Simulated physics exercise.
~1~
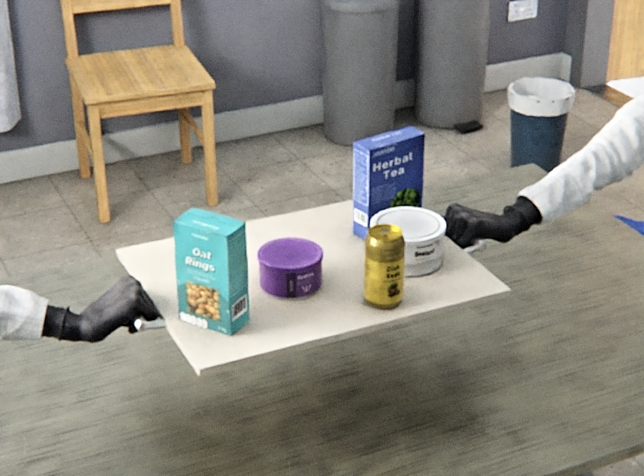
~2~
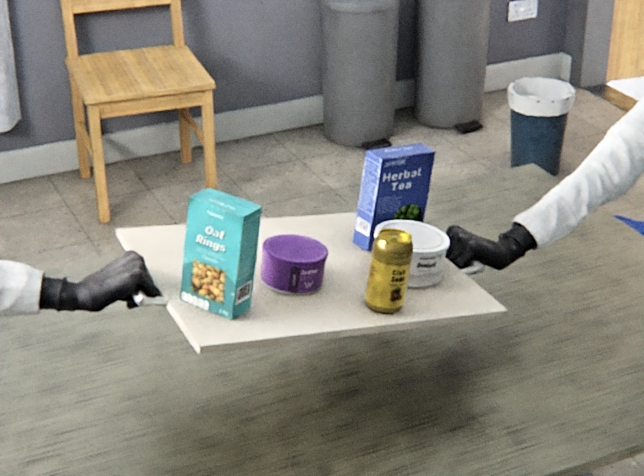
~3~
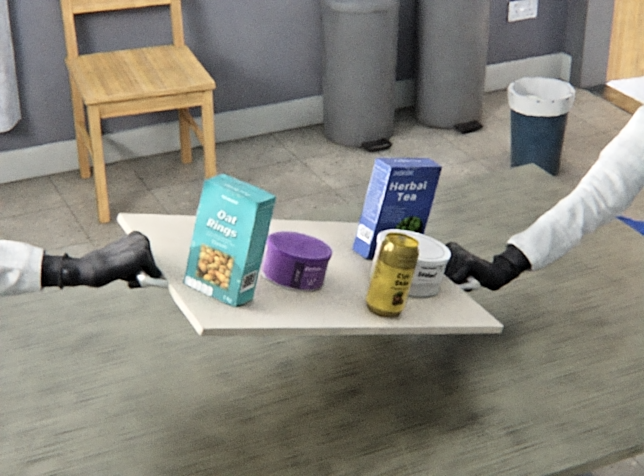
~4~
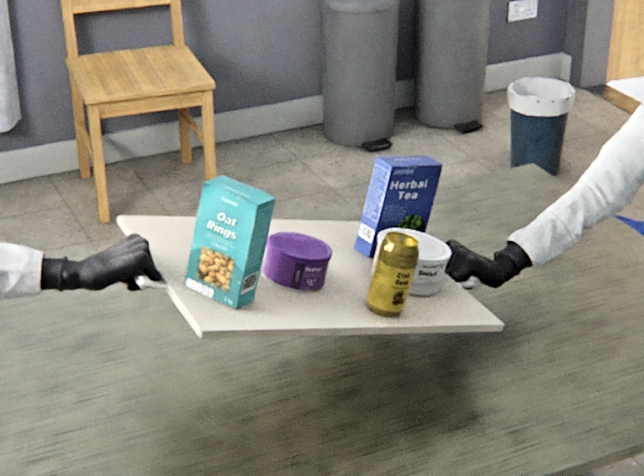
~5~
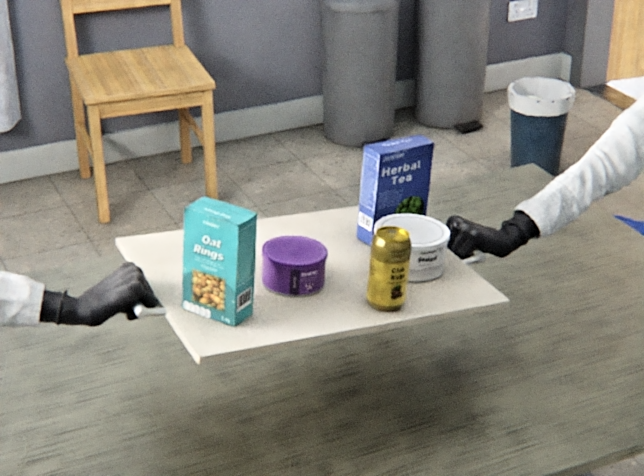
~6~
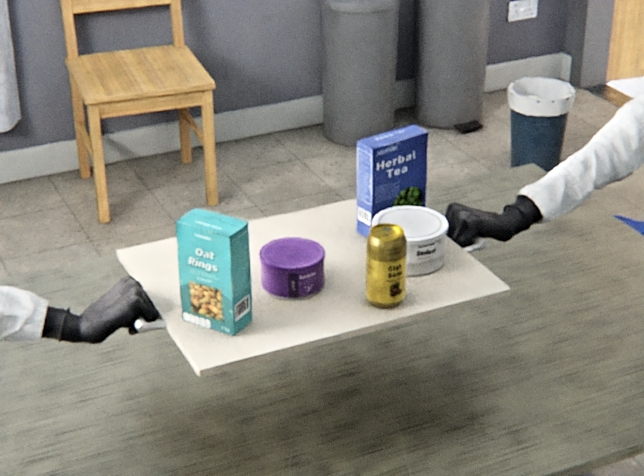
Two gloved hands tilting a rimless tray of five grocery items down to the right, then levelling it with everything still standing.
